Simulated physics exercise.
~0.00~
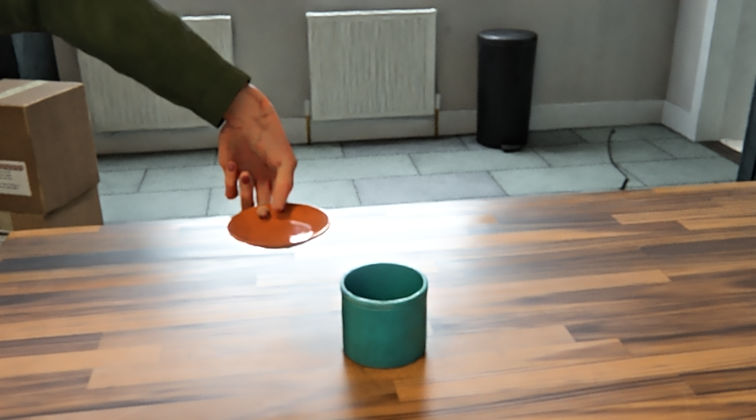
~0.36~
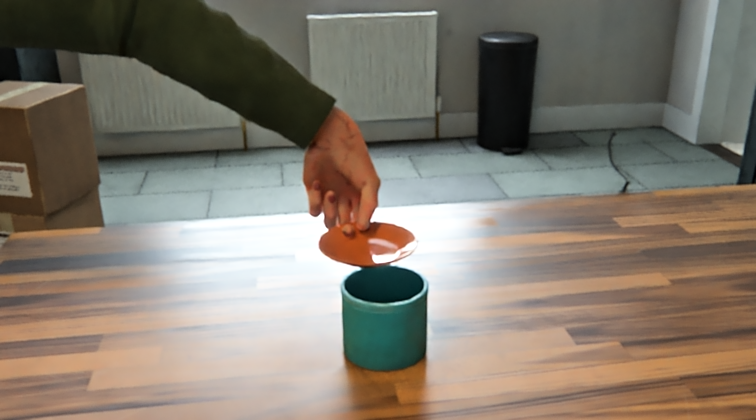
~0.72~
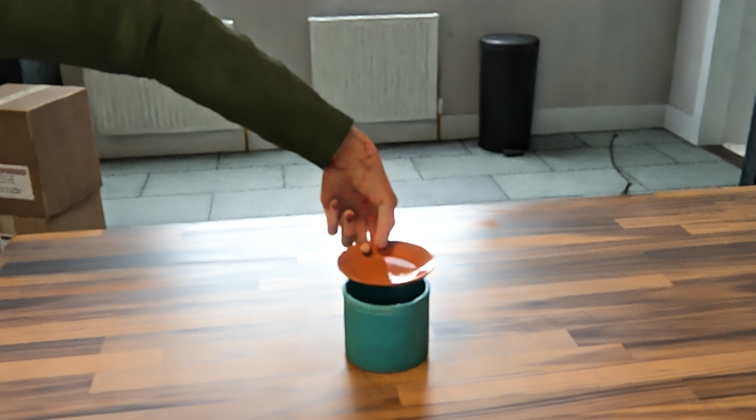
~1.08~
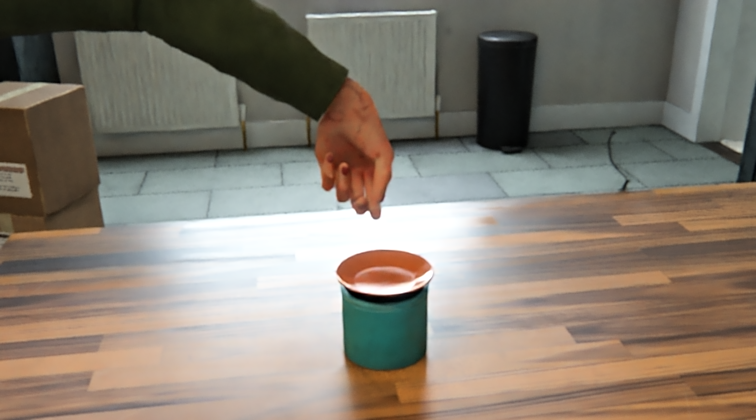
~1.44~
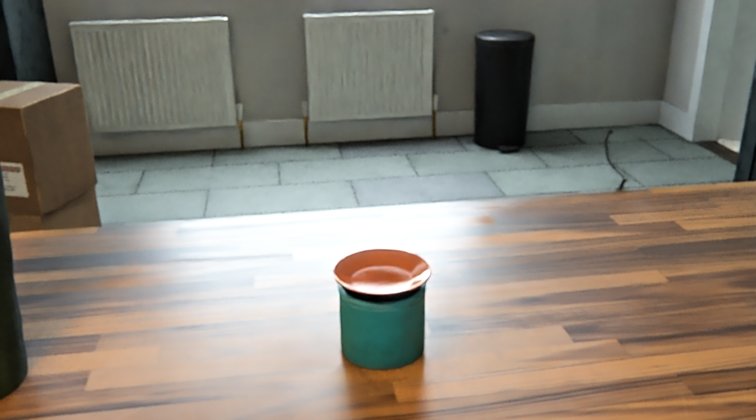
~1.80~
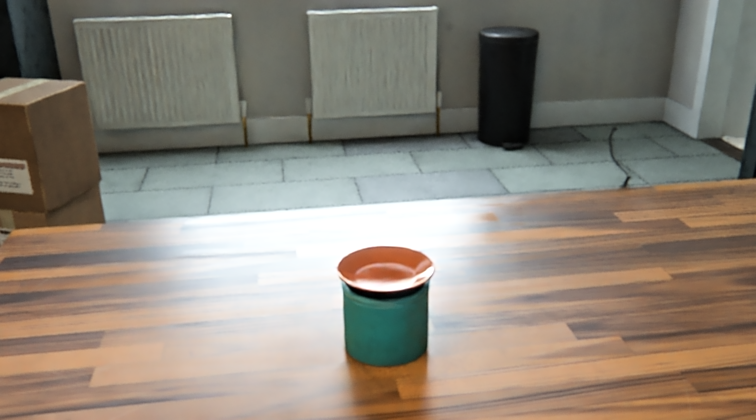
At the start, a hand in a dark green sleeve holds a shallow orange plate above and to the left of an open teal container on a wooden table. The hand carries the plate to the right until it hovers over the opening. It then lowers the plate onto the container and lets go, drawing back slightly with its fingers empty. The arm leaves the view while the camera sways a little. At the end, the orange plate rests still on the rim, covering the opening without dropping in.
